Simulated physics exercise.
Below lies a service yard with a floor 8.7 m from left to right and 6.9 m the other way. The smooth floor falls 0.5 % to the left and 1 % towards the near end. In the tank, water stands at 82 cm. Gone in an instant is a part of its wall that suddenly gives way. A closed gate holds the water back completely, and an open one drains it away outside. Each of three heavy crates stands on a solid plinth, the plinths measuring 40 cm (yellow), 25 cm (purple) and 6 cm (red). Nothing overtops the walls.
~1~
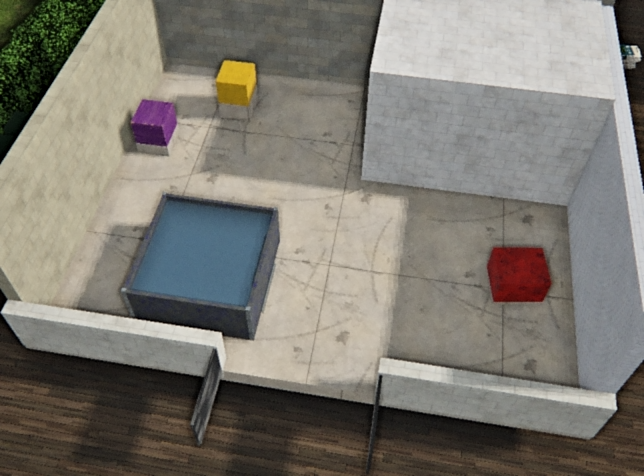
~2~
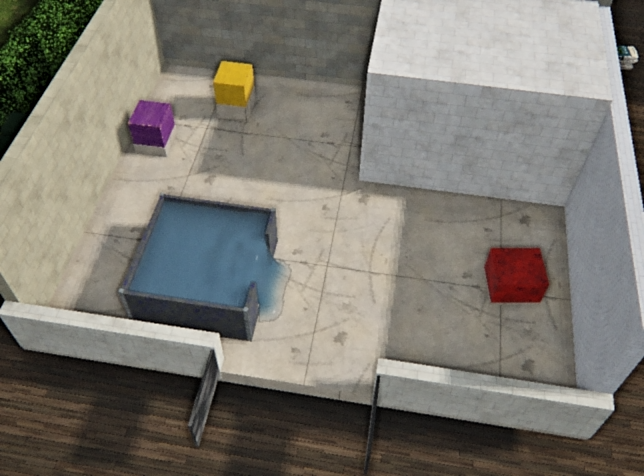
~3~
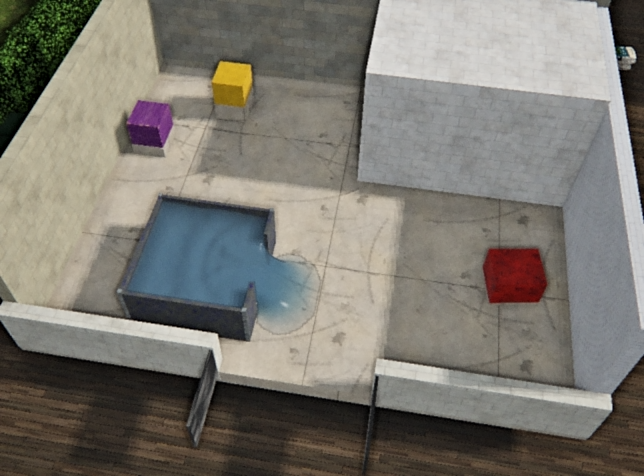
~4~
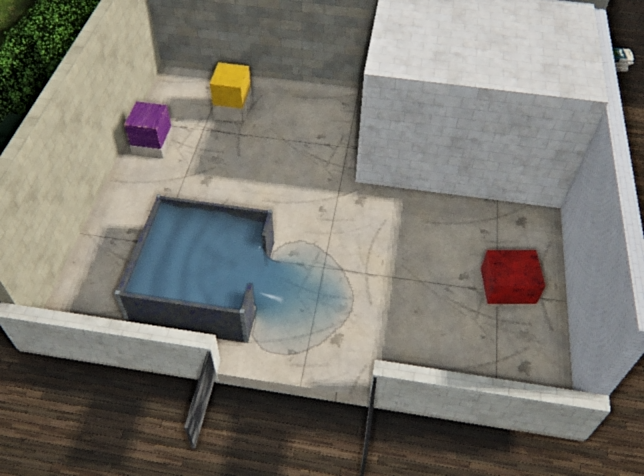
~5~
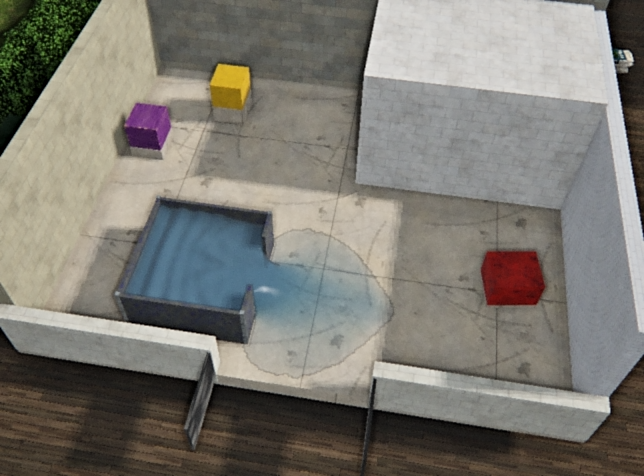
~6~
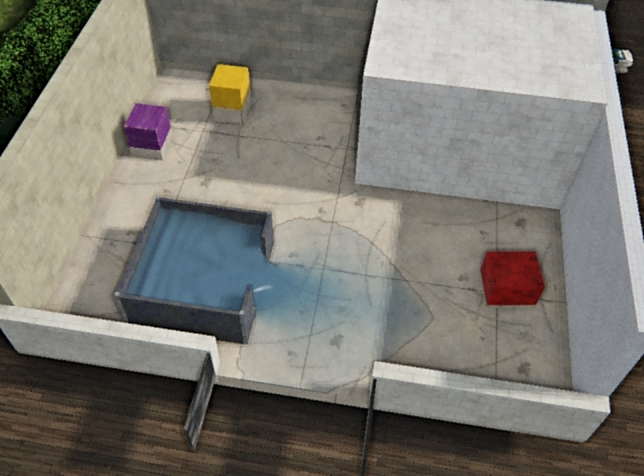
In the video, part of the right wall of a water-filled tank gives way in a walled yard, and water pours out, spreading rightward across the floor toward a red block, while purple and yellow blocks stay still.
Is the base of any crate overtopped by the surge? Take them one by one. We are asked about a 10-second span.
The yellow crate is not overtopped; the purple crate is not overtopped; the red crate is overtopped.
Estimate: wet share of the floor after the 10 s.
Around 80 per cent wet.
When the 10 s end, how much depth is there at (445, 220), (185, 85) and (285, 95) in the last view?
Depths: About 8, 0 and 0 centimetres.
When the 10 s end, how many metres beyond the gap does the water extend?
Roughly 5.8 metres out.
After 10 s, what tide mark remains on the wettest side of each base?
Max (cm) - yellow: 4; purple: 7; red: 27.
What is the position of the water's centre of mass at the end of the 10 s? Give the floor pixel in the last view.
The water's centre sits at about (331, 263).
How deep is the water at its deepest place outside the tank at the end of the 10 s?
12 cm or so.
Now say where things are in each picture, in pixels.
Still water, 82 cm deep, in the tank at (204, 251), in the first frame.
The front is at (268, 317), 0.6 m from the gap at (261, 277); 0.3 m2 of floor is under water; 82 cm left at the back of the tank, in the second frame.
Water pours out at (259, 280) and has run 1.0 m, to (308, 314); deepest outside 51 cm, 82 cm at the tank's back, in the third frame.
Water pours out at (258, 282) and has run 1.6 m, to (347, 309); deepest outside 48 cm, 80 cm at the tank's back, in the fourth frame.
Water pours out at (257, 283) and has run 2.2 m, to (386, 316); deepest outside 51 cm, 72 cm at the tank's back, in the fifth frame.
The front is at (426, 319), 2.9 m from the gap at (257, 283); 6.4 m2 of floor is under water; 69 cm left at the back of the tank, in the sixth frame.
A moment later water covers 35 % of the floor and is deepest (44 cm) near (268, 290); yellow plinth not reached, purple plinth not reached, red plinth reached.
Soon after water covers 40 % of the floor and is deepest (42 cm) near (561, 392); yellow plinth not reached, purple plinth not reached, red plinth reached.
Next water covers 40 % of the floor and is deepest (35 cm) near (554, 269); yellow plinth not reached, purple plinth not reached, red plinth reached.
Later on water covers 45 % of the floor and is deepest (18 cm) near (514, 374); yellow plinth not reached, purple plinth not reached, red plinth reached.
At the end water covers 80 % of the floor and is deepest (12 cm) near (503, 404); highest at the yellow plinth 4 cm, highest at the purple plinth 7 cm, highest at the red plinth 27 cm.
